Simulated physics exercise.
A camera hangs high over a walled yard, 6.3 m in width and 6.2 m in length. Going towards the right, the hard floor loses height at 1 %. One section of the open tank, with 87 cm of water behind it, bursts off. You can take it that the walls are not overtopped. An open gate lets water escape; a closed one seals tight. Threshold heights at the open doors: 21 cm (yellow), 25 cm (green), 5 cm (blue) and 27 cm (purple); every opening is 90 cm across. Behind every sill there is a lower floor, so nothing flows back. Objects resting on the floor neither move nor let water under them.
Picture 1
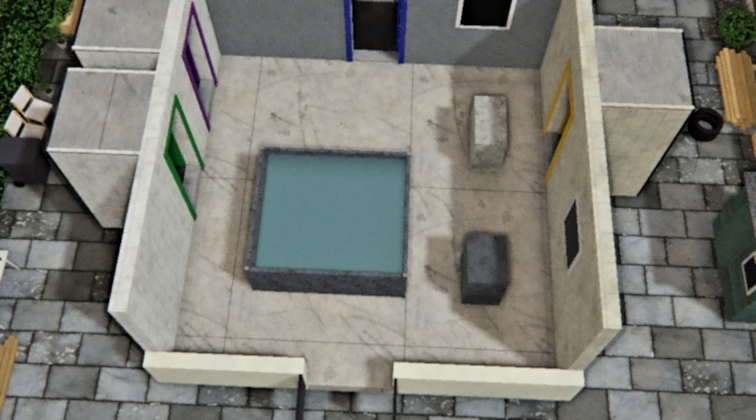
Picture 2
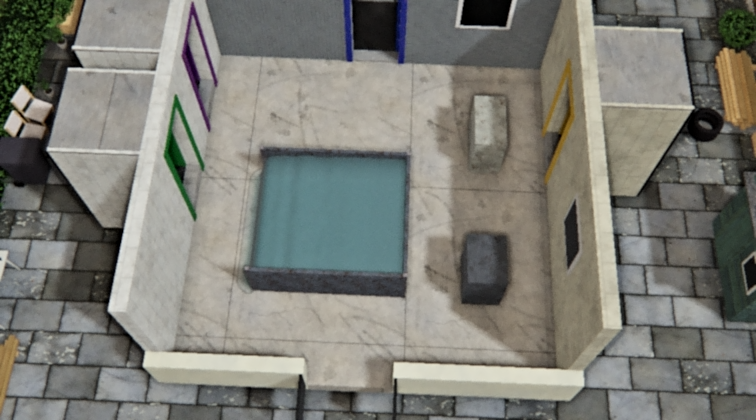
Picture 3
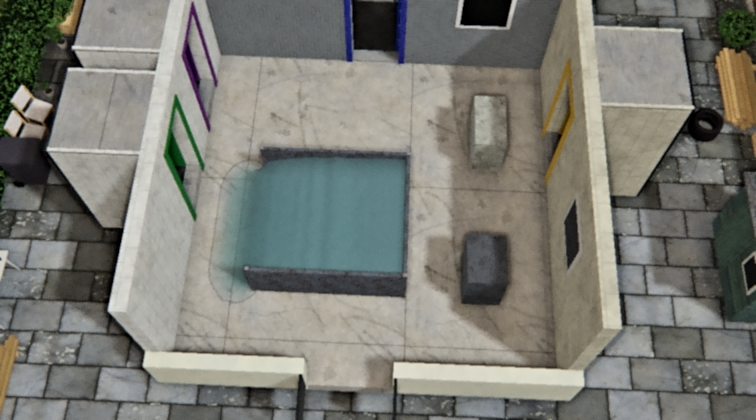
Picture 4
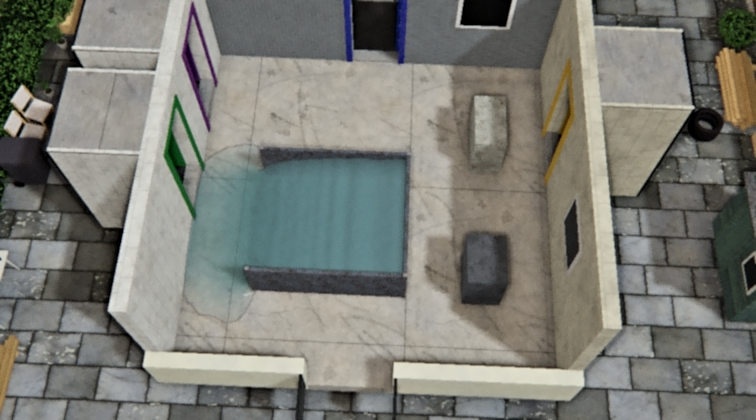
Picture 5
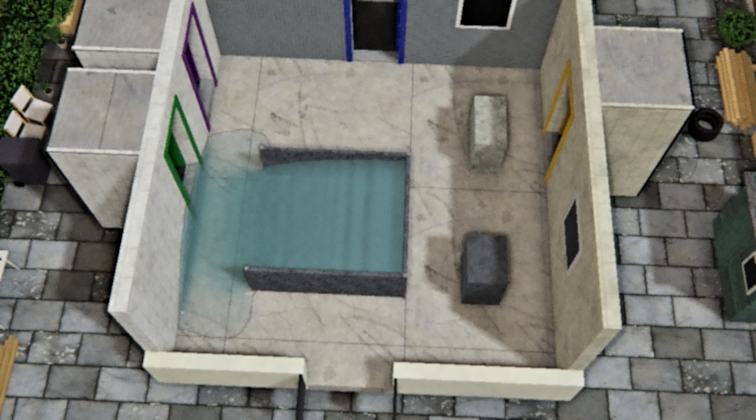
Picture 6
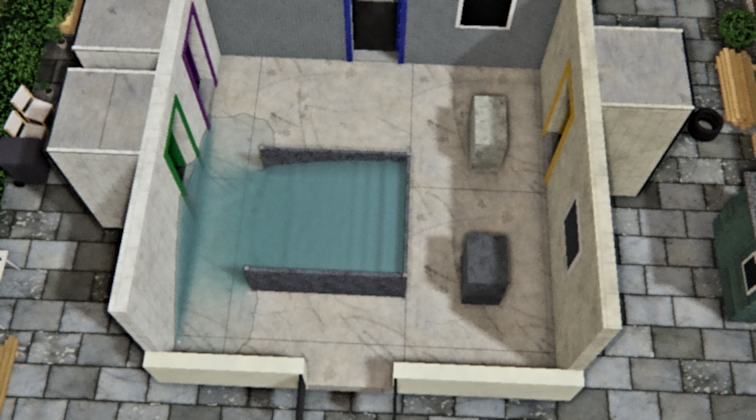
A tank of still water loses its left side, and water spreads to the left wall.
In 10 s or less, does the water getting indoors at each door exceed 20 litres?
The yellow door will undershoot the limit; the green door will overshoot the limit; the blue door will overshoot the limit; the purple door will undershoot the limit.
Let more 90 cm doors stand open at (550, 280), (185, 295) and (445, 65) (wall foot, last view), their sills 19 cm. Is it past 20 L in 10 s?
Per doorway, in order: Insufficient / sufficient / insufficient.
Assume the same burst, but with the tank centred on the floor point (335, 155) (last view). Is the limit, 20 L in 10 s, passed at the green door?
Against the limit, the green door gets more than that.
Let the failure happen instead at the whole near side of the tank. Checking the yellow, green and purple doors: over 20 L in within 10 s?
So yellow ends up short of it, green short of it, purple short of it.
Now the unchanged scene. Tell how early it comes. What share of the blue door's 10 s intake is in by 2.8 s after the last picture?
Share: ~ 15 %.
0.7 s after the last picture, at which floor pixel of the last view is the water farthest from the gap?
Somewhere around (221, 60).
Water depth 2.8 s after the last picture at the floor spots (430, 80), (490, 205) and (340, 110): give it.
7, 0 and 5 cm.
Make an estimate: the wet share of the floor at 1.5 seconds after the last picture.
Roughly 40 percent.
Then, 0.7 s after the last picture water covers 20 % of the floor and is deepest (67 cm) near (173, 363); yellow door not reached, green door 57 cm at the sill, 136 L in, blue door not reached, purple door 15 cm at the sill, 0 L in.
Then, 1.5 s after the last picture water covers 40 % of the floor and is deepest (59 cm) near (173, 363); yellow door not reached, green door 47 cm at the sill, 293 L in, blue door not reached, purple door 18 cm at the sill, 0 L in.
Then, 2.8 s after the last picture water covers 70 % of the floor and is deepest (36 cm) near (553, 339); yellow door not reached, green door 24 cm at the sill, 361 L in, blue door 11 cm at the sill, 7 L in, purple door 13 cm at the sill, 0 L in.
Then, 5.3 s after the last picture water covers 95 % of the floor and is deepest (26 cm) near (546, 213); yellow door 11 cm at the sill, 0 L in, green door 11 cm at the sill, 362 L in, blue door 7 cm at the sill, 31 L in, purple door 13 cm at the sill, 0 L in.
Then, 9.3 s after the last picture water covers 100 % of the floor and is deepest (22 cm) near (552, 328); yellow door 16 cm at the sill, 0 L in, green door 9 cm at the sill, 362 L in, blue door 9 cm at the sill, 39 L in, purple door 9 cm at the sill, 0 L in.
